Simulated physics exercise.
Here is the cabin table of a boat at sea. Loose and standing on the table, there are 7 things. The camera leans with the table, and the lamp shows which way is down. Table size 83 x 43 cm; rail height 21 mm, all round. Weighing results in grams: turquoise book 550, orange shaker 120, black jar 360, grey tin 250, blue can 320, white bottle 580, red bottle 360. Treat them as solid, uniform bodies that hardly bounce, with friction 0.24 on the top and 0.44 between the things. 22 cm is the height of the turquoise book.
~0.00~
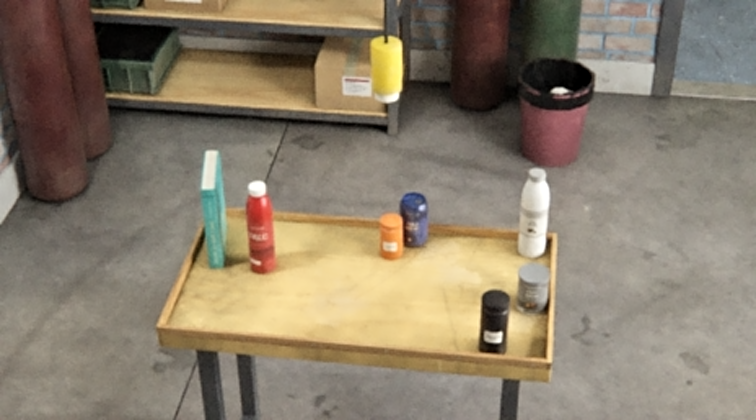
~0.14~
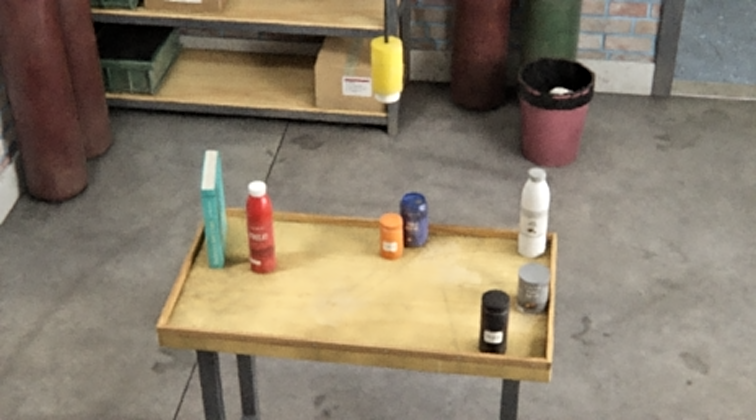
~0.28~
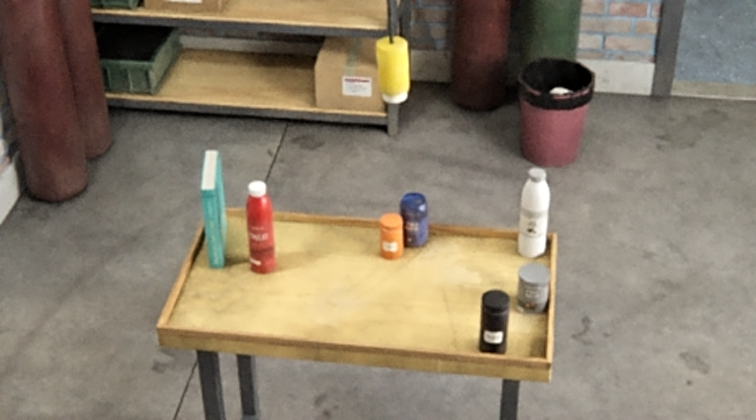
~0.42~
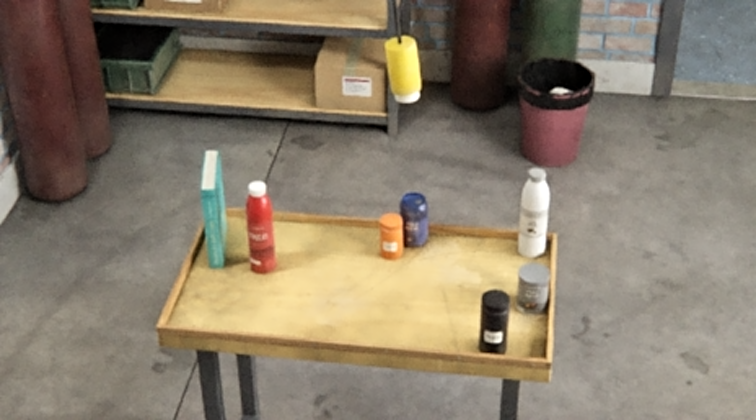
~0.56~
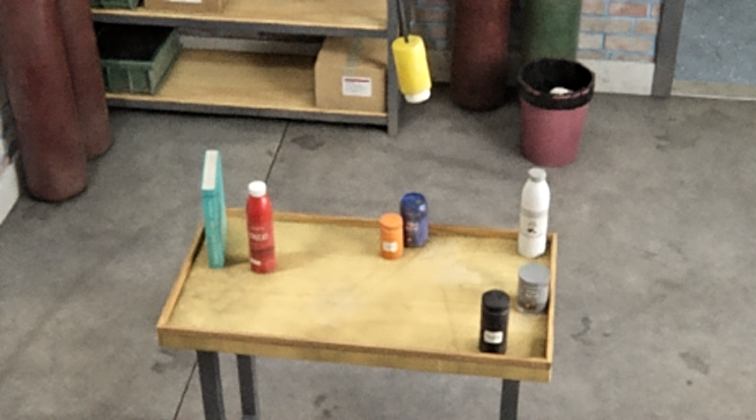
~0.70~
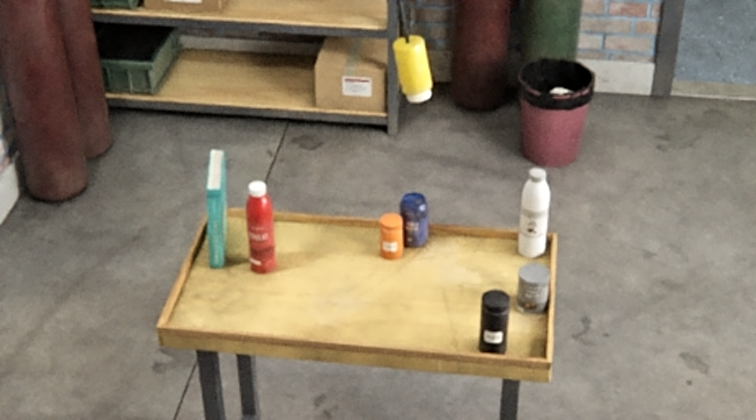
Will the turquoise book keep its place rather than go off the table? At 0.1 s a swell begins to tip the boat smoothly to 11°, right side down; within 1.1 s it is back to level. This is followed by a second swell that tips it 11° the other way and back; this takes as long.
Yes, it keeps its place.
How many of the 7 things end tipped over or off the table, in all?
I get 2.
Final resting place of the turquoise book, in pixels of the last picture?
The resting point is around (251, 237).
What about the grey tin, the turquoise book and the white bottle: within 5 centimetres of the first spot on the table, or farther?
In short, the grey tin stays close to home, the turquoise book leaves its position, the white bottle stays close to home.
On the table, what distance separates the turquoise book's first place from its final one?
Net shift near 11 cm.
After 1.10 s, floor tilted 1°, right side down; turquoise book 57° off its base near (247, 223); red bottle 37° off its base.
After 1.20 s, boat level; turquoise book 73° off its base near (251, 234); red bottle on its side.
In the end (2.8 s), toppled on the table, turquoise book and red bottle; the other 5 under 5 cm from the start. In the last view, turquoise book near (251, 237).
